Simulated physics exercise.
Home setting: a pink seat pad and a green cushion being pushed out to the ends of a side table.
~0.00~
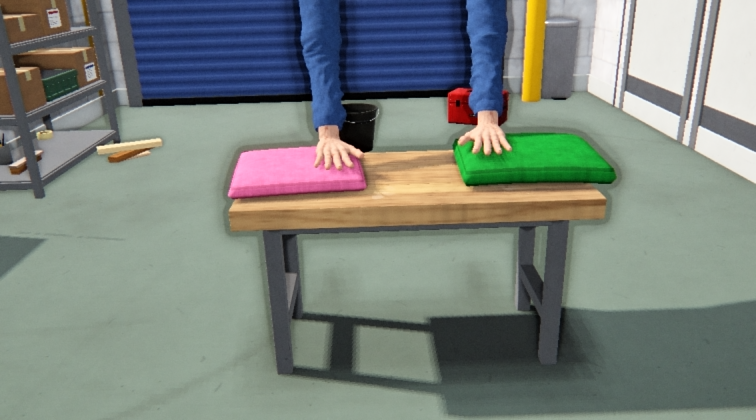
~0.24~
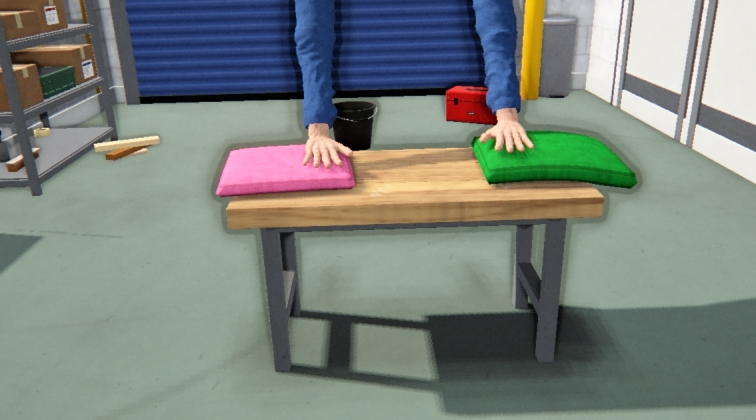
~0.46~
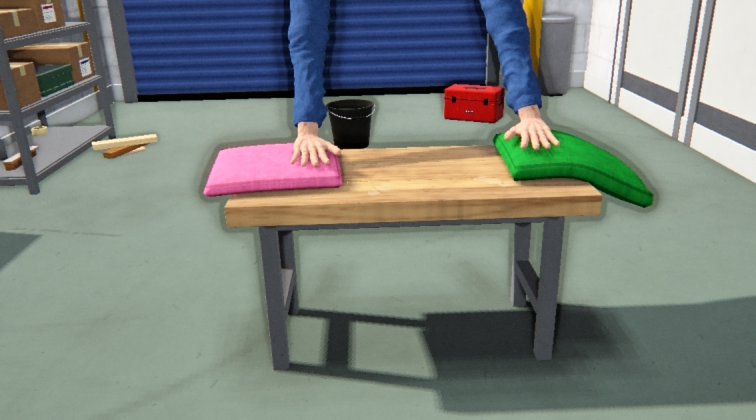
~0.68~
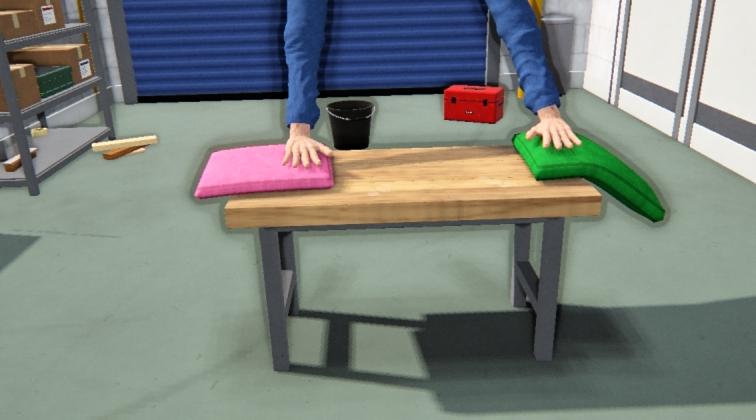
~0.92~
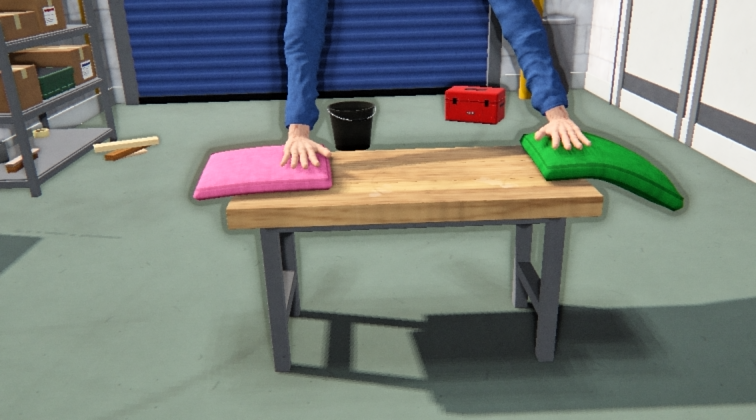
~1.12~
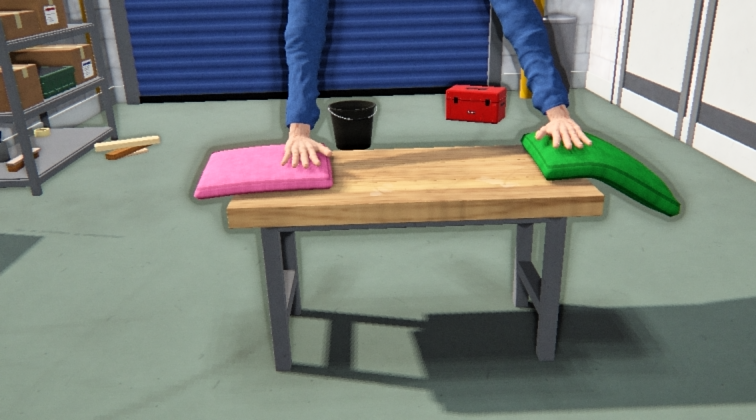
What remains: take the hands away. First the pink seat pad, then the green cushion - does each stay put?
Outcome. The pink seat pad stays put. The green cushion comes off.
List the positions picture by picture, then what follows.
Seat pad tip (235, 183); cushion tip (603, 167), in the first frame.
Seat pad tip (224, 181); cushion tip (622, 172), in the second frame.
Seat pad tip (211, 181); cushion tip (637, 191), in the third frame.
Seat pad tip (203, 183); cushion tip (648, 206), in the fourth frame.
Seat pad tip (202, 185); cushion tip (667, 194), in the fifth frame.
Seat pad tip (202, 184), about a third past the edge; cushion tip (663, 200), well over half past the edge, in the sixth frame.
By 1.36 s, seat pad unmoved; cushion falling near (601, 185).
By 1.62 s, seat pad unmoved; cushion on the floor near (607, 294).
By 1.88 s, seat pad unmoved; cushion on the floor near (635, 311).
When it is over, seat pad unmoved; cushion on the floor near (636, 311). The pink seat pad holds its place and the green cushion slumps off the end.
